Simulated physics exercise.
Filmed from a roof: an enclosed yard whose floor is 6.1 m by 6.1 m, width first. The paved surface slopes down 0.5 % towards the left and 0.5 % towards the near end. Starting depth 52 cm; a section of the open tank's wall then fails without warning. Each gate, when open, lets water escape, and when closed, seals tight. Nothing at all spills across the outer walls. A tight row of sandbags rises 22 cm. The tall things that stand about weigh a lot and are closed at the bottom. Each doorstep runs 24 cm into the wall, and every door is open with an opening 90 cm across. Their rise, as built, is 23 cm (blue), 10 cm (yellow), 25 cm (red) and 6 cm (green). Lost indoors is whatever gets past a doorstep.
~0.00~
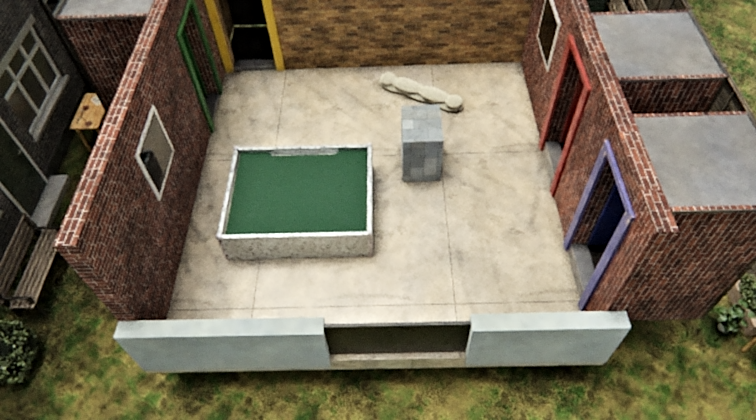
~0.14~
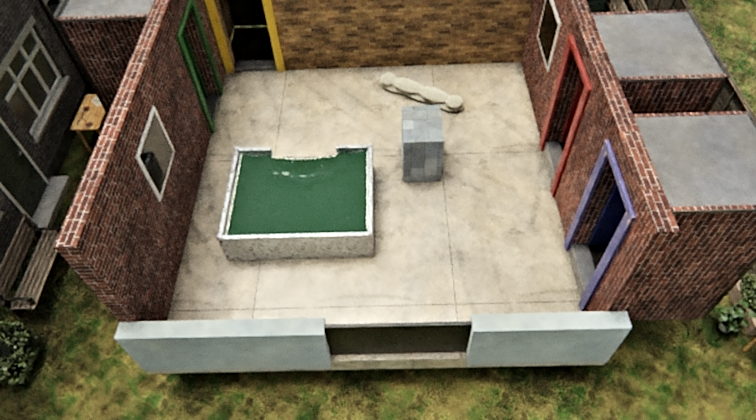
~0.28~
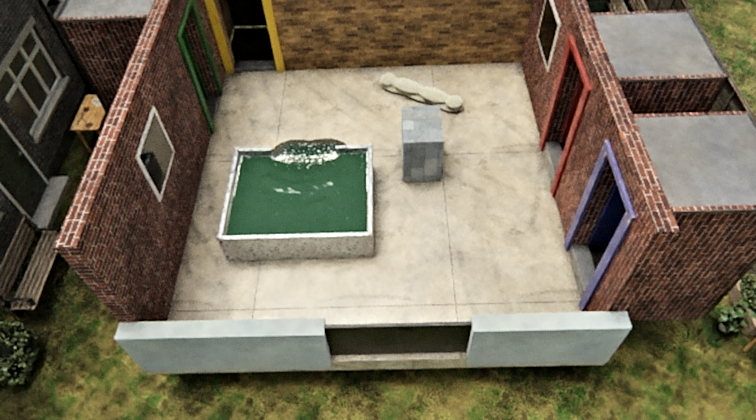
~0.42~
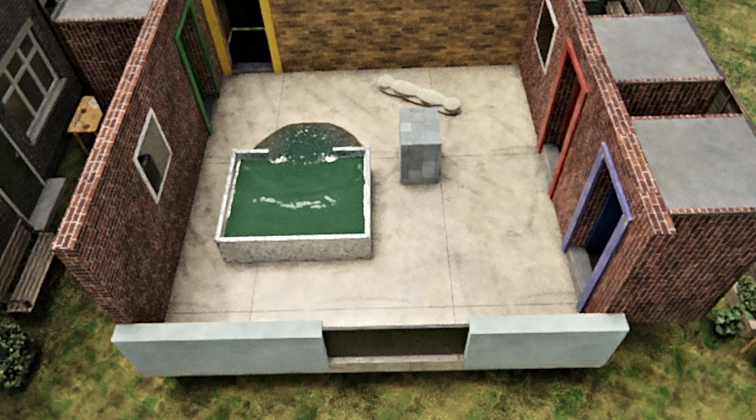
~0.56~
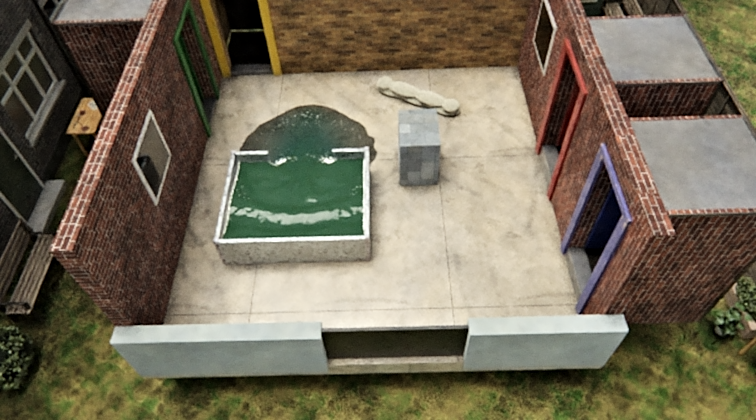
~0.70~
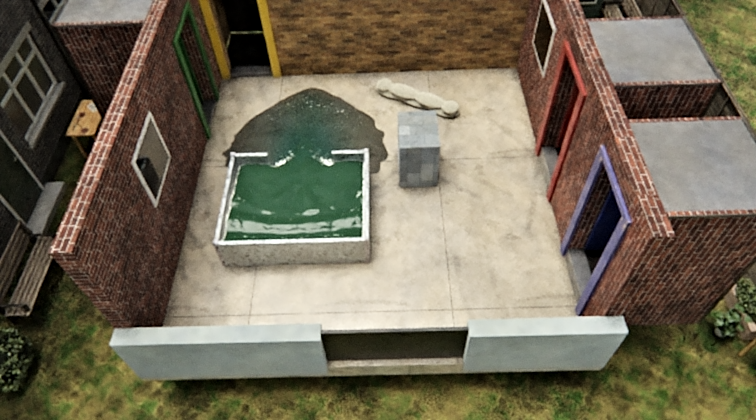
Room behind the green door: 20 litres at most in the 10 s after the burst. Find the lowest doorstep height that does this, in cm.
The lowest height is about 10.5 cm.
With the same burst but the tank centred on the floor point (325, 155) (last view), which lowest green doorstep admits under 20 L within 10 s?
Close to 12.5 cm would do it.
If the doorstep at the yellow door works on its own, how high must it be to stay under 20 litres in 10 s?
Roughly 17 cm at yellow.
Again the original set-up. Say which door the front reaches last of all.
That would be the blue door.
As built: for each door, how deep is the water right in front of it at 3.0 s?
Depths in cm: Blue 0, yellow 20, red 0, green 13.
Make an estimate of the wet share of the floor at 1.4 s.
Close to 25 per cent of it is wet.
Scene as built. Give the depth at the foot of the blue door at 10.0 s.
About 2.5 cm.
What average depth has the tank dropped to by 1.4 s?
Some 36 cm.
After 1.4 s water covers 25 % of the floor, deepest (29 cm) near (300, 171); 2 cm at the green door, 0 litres in over its 6 cm doorstep.
After 3.0 s water covers 40 % of the floor, deepest (22 cm) near (222, 82); 13 cm at the green door, 14 litres in over its 6 cm doorstep.
After 10.0 s water covers 90 % of the floor, deepest (12 cm) near (157, 355); 9 cm at the green door, 113 litres in over its 6 cm doorstep.
At the green door as built, the water arrived by 1.4 s and peaked near 14 cm at 3.2 s.
With a doorstep of 9 cm, 42 litres would have come in within the 10 s; with 12 cm, 10 litres. So under 20 litres takes about 10.5 cm.
